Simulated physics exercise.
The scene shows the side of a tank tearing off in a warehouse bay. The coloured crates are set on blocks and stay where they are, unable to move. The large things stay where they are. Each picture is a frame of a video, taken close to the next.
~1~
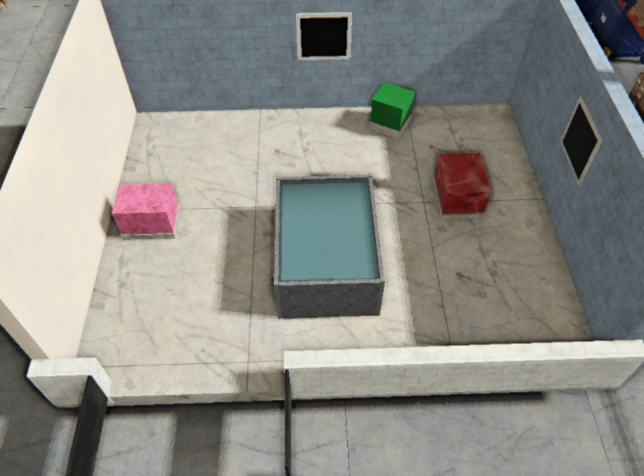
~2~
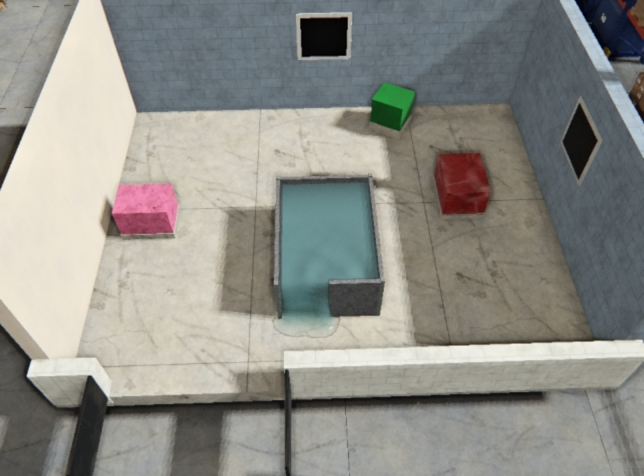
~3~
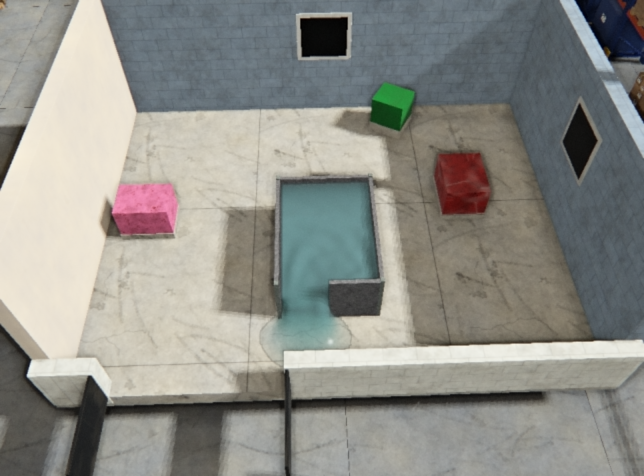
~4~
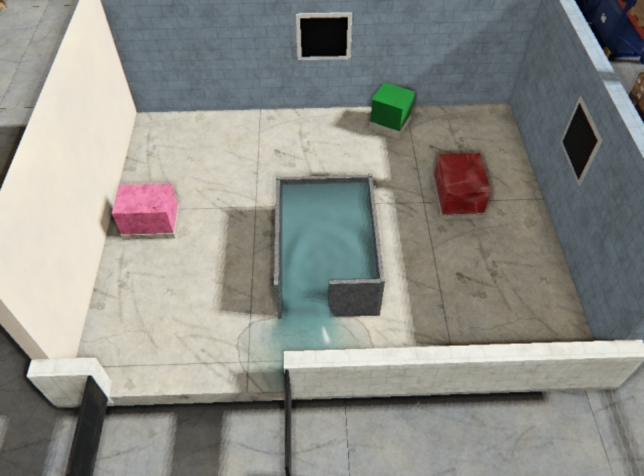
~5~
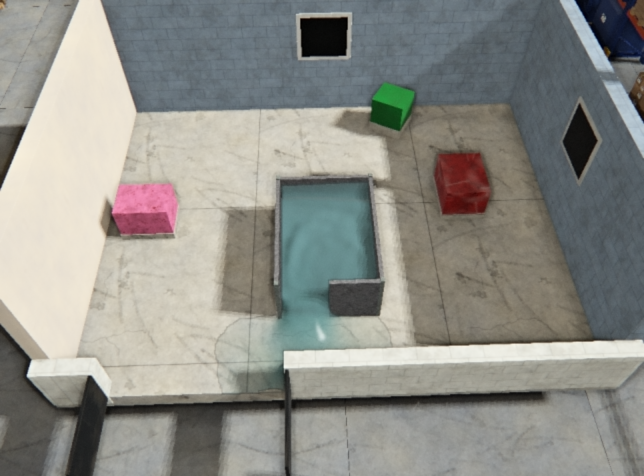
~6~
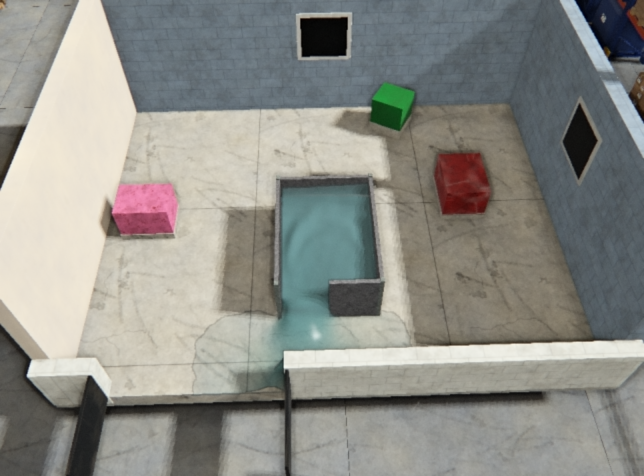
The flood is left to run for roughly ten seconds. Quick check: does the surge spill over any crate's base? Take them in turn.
The pink crate will not be reached; the green crate will not be reached; the red crate will not be reached.
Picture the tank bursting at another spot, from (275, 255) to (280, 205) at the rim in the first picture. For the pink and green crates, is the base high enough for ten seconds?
Log: Pink crate is doused; green crate stays clear.
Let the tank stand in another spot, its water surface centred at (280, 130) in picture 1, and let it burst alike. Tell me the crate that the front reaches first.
One in pink.
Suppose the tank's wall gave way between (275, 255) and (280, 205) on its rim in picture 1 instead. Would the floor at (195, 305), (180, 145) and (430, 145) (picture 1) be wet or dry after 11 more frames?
So it's liquid at the first, liquid at the second and nothing at the third.
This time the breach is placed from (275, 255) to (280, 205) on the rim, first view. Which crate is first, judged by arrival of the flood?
It's the one in pink.
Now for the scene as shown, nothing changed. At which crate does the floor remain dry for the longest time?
That's the green crate.
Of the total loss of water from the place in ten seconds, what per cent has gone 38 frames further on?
About 85 per cent.
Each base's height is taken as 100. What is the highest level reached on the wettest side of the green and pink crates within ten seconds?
Taking them in the order asked, 50 percent and 40 percent.
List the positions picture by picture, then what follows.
In the first frame, still water in the tank at (327, 229).
In the second frame, water pours out at (305, 305) and has run to (333, 325).
In the third frame, the front is at a hidden place, out from the gap at (305, 306).
In the fourth frame, the front is at a hidden place, out from the gap at (305, 306).
In the fifth frame, water pours out at (305, 306) and has run to a hidden place.
In the sixth frame, the front is at a hidden place, out from the gap at (305, 306).
A moment on, water covers 15 % of the floor; the pink crate not reached, the green crate not reached, the red crate not reached.
Next, water covers 25 % of the floor; the pink crate not reached, the green crate not reached, the red crate not reached.
Then, water covers 35 % of the floor; the pink crate not reached, the green crate not reached, the red crate water round its plinth.
Later, water covers 45 % of the floor; the pink crate water round its plinth, the green crate water round its plinth, the red crate water round its plinth.
In the end, water covers 65 % of the floor; the pink crate stayed above the water, the green crate stayed above the water, the red crate stayed above the water.
